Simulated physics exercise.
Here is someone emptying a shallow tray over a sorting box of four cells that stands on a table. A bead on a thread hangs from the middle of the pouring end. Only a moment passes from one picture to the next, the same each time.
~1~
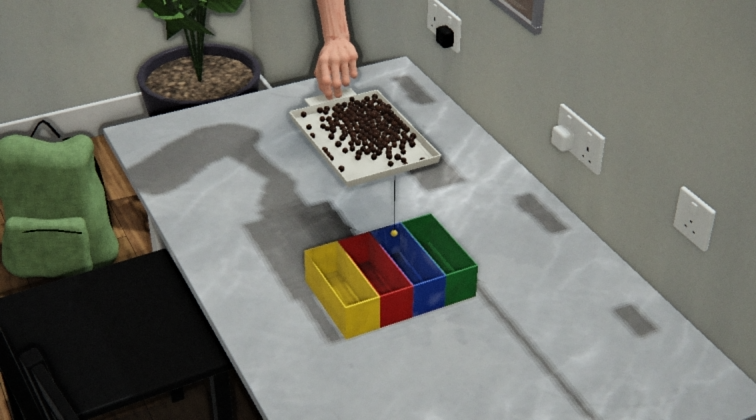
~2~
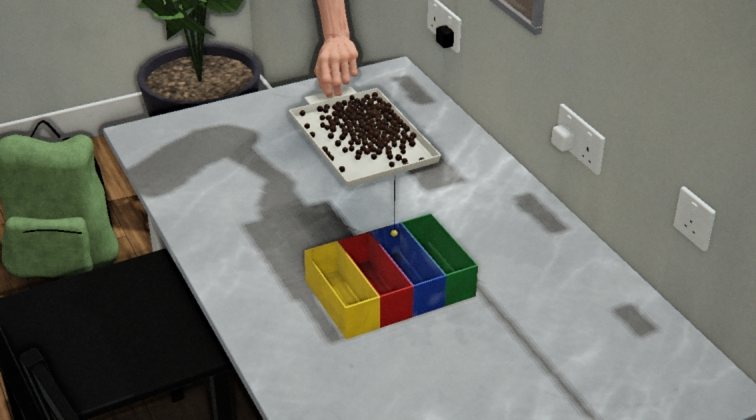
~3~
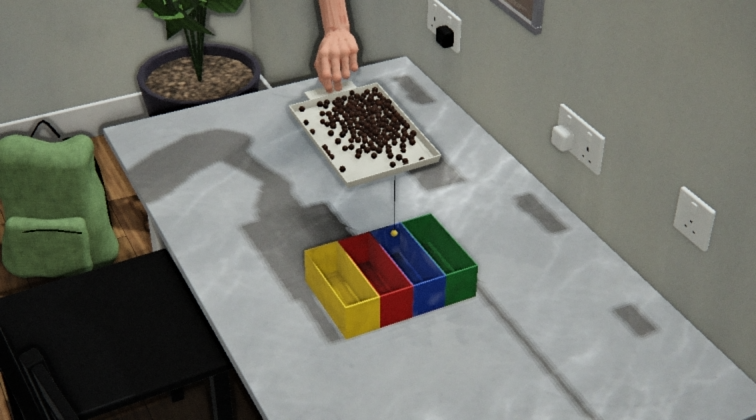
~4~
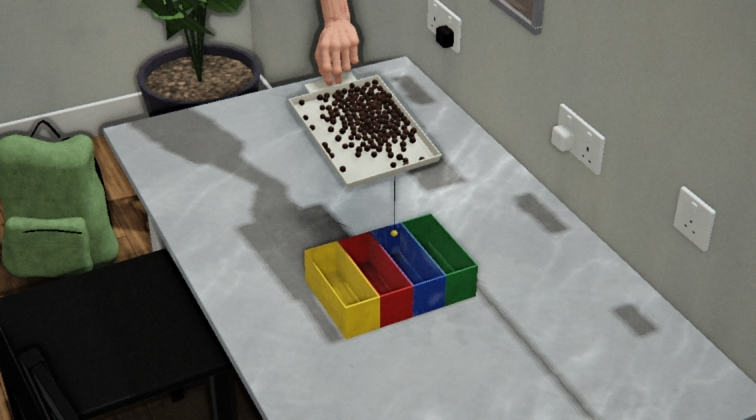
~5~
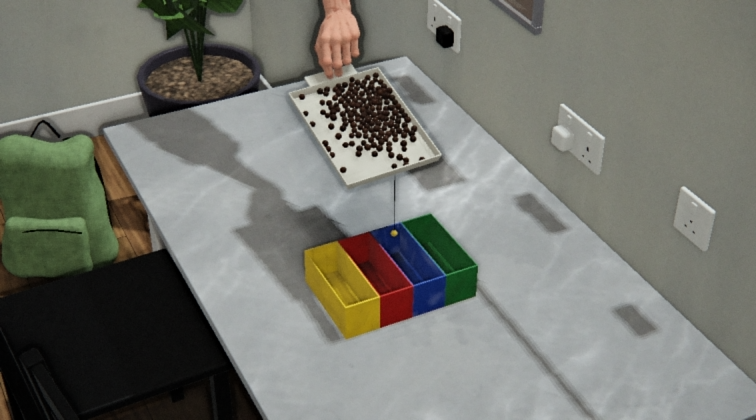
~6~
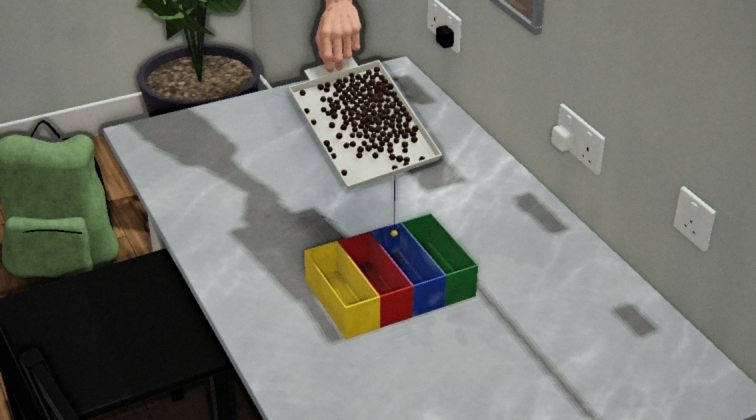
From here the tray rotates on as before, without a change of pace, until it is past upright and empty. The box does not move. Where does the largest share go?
Most goes to the red cell.
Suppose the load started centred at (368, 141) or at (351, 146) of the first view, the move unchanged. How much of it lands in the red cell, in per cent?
In turn 40 and 40 in a hundred.
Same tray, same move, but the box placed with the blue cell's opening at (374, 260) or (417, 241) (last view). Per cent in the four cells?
Near 90 % and 90 %.
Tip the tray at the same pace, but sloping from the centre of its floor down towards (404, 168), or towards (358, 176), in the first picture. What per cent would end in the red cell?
In turn 10 and 50 in a hundred.
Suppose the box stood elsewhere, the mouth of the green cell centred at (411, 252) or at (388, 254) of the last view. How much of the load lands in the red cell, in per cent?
About 30 and 10 per cent.
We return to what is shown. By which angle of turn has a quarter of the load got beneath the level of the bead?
At some 75 degrees.
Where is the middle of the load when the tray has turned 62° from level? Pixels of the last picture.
Close to (377, 163).
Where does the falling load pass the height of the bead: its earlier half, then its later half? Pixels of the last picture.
The first part at (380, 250); the rest at (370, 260).
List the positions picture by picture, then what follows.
The first picture shows corners of the pouring end at (348, 180) and (438, 155), level; middle of the load at (373, 127), chocolate balls; bead on its thread at (394, 233); yellow cell at (363, 315); red cell at (396, 304); blue cell at (429, 293); green cell at (461, 283).
The second picture shows corners of the pouring end at (348, 180) and (438, 155), level; middle of the load at (373, 126).
The third picture shows corners of the pouring end at (348, 181) and (439, 154), tipped barely, lowest at the left corner; middle of the load at (373, 123).
The fourth picture shows corners of the pouring end at (348, 182) and (439, 154), tipped a little, lowest at the left corner; middle of the load at (368, 116).
The fifth picture shows corners of the pouring end at (348, 183) and (439, 154), tipped a little, lowest at the left corner; middle of the load at (369, 112), a small part on the move.
The sixth picture shows corners of the pouring end at (349, 184) and (439, 154), tipped clearly, lowest at the left corner; middle of the load at (374, 113), most on the move; yellow cell at (363, 315); red cell at (396, 304); blue cell at (429, 293); green cell at (461, 283).
Soon after the last picture, tray tipped steeply; most on the tray; a small part in the red cell; a stray few in the yellow cell; a stray few in the blue cell; a stray few in the green cell; a small part falling or outside the box.
A little later, tray tipped past a quarter turn; a stray few on the tray; about a third in the red cell; about a quarter in the yellow cell; about a quarter in the blue cell; a small part in the green cell; a small part falling or outside the box.
Later still, tray tipped past a quarter turn; about half in the red cell; about a quarter in the blue cell; about a quarter in the yellow cell; a small part in the green cell; a small part falling or outside the box.
At rest, tray tipped past a quarter turn; about half in the red cell; about a quarter in the blue cell; about a quarter in the yellow cell; a small part in the green cell; a small part outside the box.
